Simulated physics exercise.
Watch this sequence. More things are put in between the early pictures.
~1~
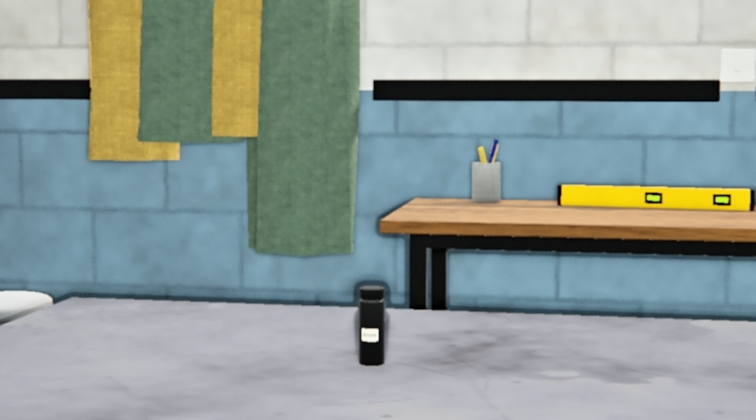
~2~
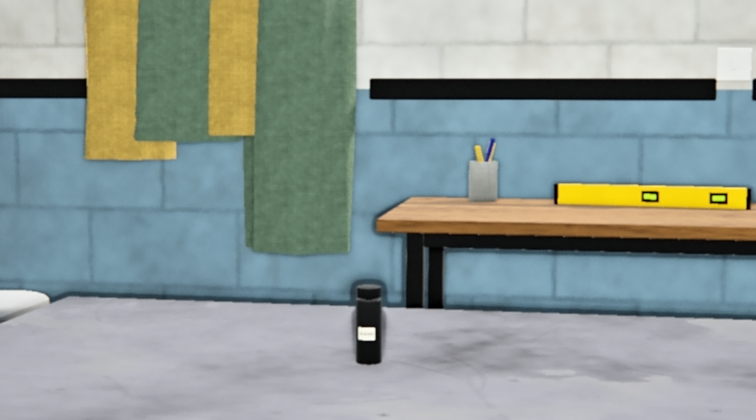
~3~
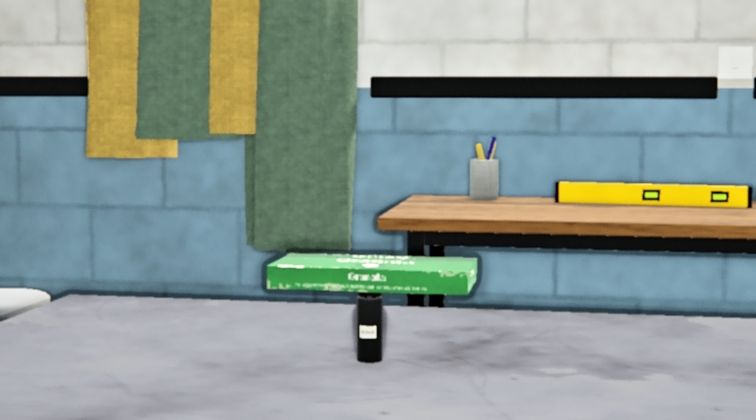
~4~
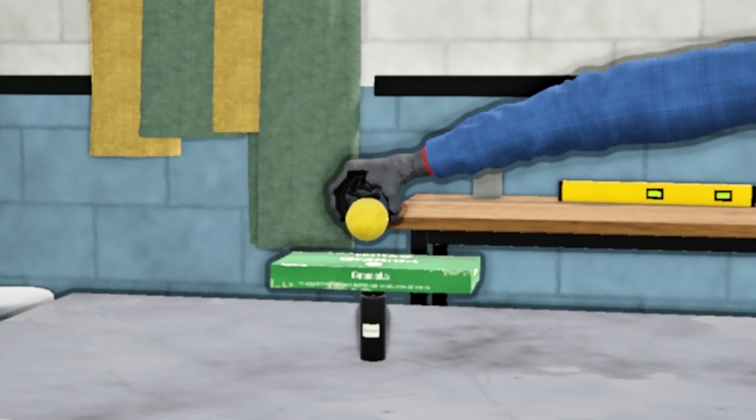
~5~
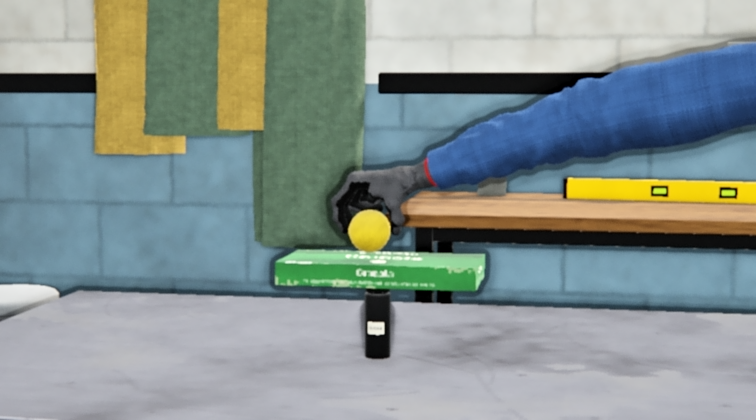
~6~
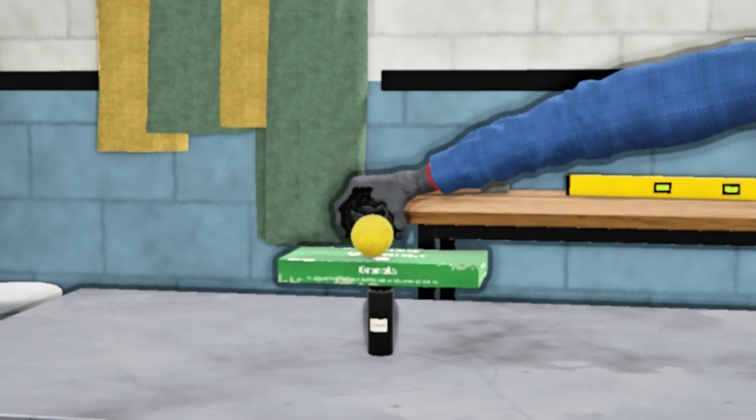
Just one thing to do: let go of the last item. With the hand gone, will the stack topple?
No, it stays standing.
Then, 0.20 s after the last picture, nothing has stirred.
Then, 0.70 s after the last picture, yellow lemon resting near (372, 237).
At rest, all 3 in place. Seen from the same camera at the end, yellow lemon near (372, 237). The stack keeps its balance.
